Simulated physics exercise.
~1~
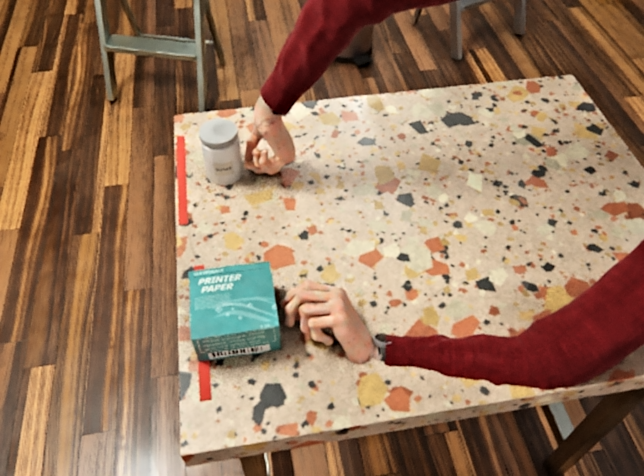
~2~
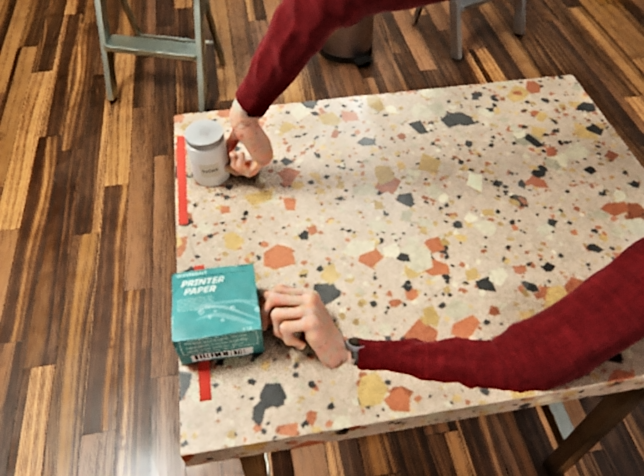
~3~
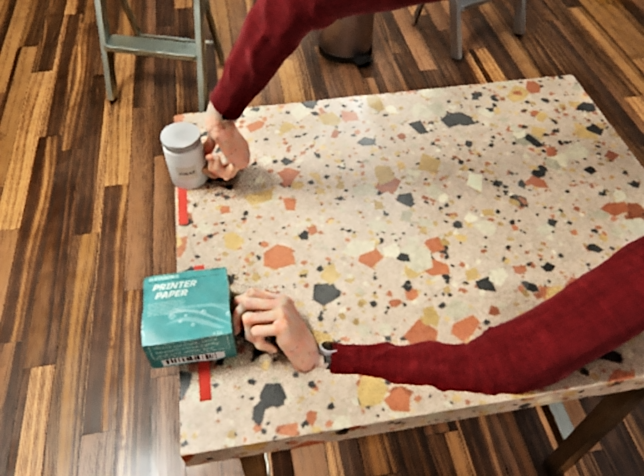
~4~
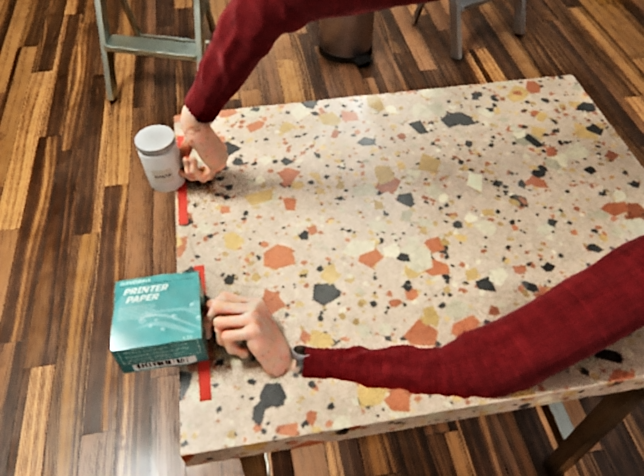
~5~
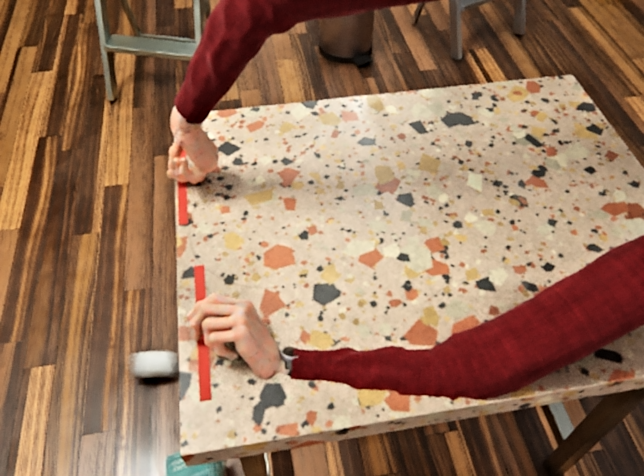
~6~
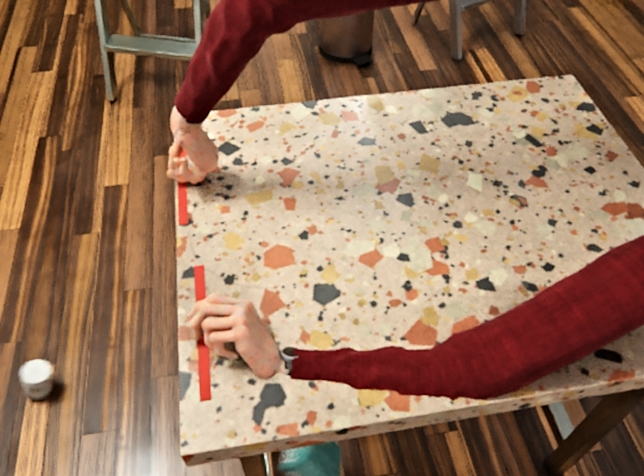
A white jar and a turquoise box, pushed left by two hands, fall to the floor.
